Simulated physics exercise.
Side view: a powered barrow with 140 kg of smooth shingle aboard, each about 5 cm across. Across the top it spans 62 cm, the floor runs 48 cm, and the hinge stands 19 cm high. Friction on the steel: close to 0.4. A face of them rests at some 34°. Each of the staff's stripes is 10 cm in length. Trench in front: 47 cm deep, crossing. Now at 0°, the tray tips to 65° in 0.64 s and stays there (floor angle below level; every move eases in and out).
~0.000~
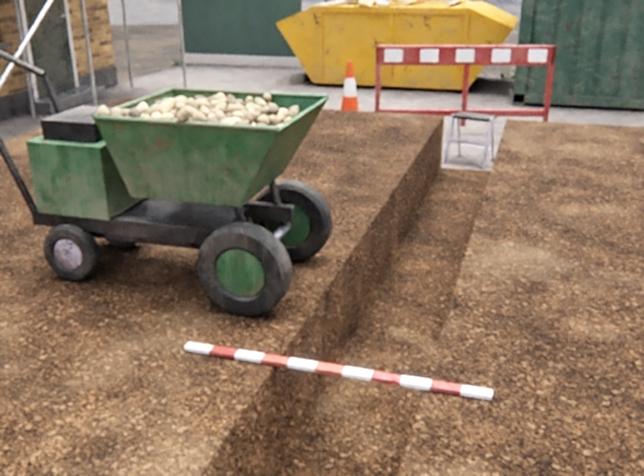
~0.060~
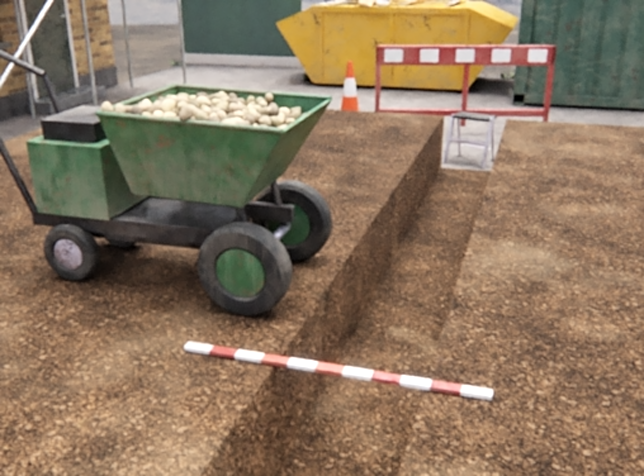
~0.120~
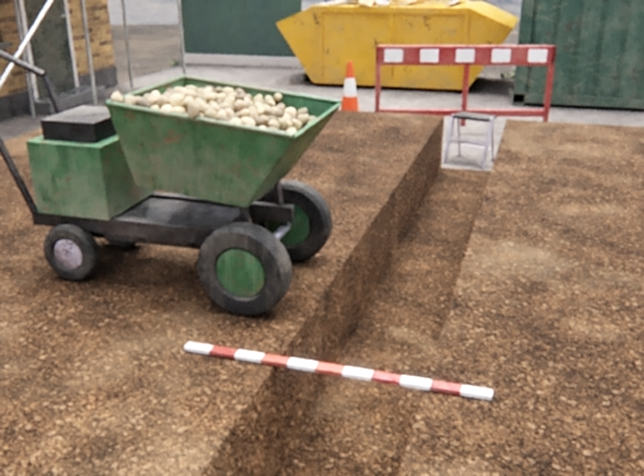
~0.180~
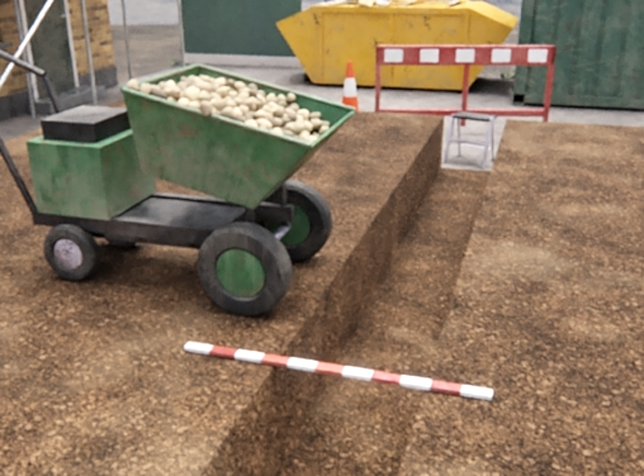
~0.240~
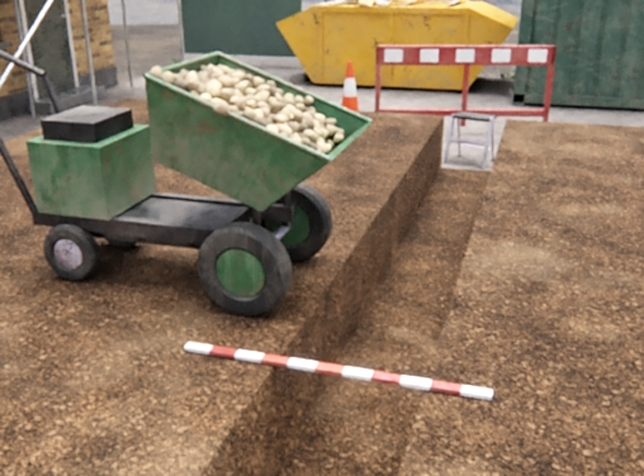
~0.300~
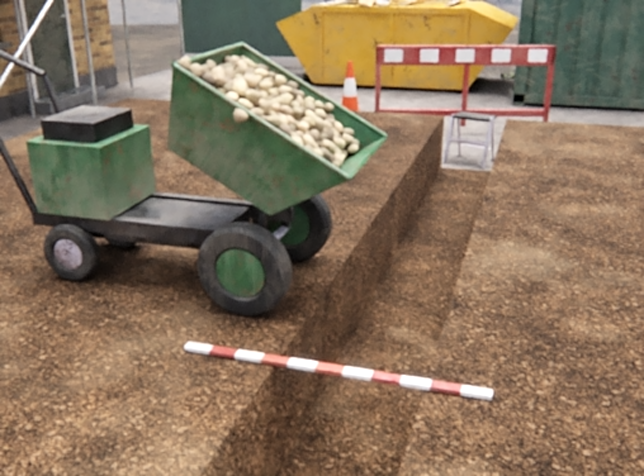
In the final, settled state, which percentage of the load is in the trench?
34 per cent is in the trench.
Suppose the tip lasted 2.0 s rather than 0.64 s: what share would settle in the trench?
Trench share: Approx. 55%.
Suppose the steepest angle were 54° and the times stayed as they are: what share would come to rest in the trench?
I'd expect around 15 in a hundred.
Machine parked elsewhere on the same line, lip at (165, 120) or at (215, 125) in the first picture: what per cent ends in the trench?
First place: Near 80%; second place: Near 75%.
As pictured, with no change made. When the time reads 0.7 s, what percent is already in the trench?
I'd say near 10 per cent at that time.
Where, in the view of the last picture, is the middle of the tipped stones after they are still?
I'd point somewhere around (482, 306).
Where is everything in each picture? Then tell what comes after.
In the first frame, the tray is at 0°, its lip at (278, 130); the top of the load is at (233, 105).
In the second frame, lip at (282, 131), floor tilted 2°, highest stones at (224, 102); the stones move at 0.4 m/s on average.
In the third frame, lip at (294, 137), floor tilted 6°, highest stones at (205, 95); the stones move at 0.8 m/s on average.
In the fourth frame, the tray is at 13°, its lip at (310, 146); the top of the load is at (204, 85); the stones move at 1.1 m/s on average.
In the fifth frame, lip at (330, 160), floor tilted 21°, highest stones at (215, 74); the stones move at 1.3 m/s on average.
In the sixth frame, lip at (349, 178), floor tilted 29°, highest stones at (233, 66); the stones move at 1.4 m/s on average.
After 0.5 s the floor is at 55°; 100 % in the tray; the foremost stones are at (384, 205).
After 0.7 s the floor is at 65°; 74 % in the tray, 8 % in the trench, 17 % past the trench; the foremost stones are at (504, 305).
After 1.1 s the floor is at 65°; 38 % in the tray, 12 % in the trench, 50 % past the trench; the foremost stones are past the picture's edge.
After 3.0 s the floor is at 65°; 15 % in the tray, 34 % in the trench, 51 % past the trench; the foremost stones are past the picture's edge.
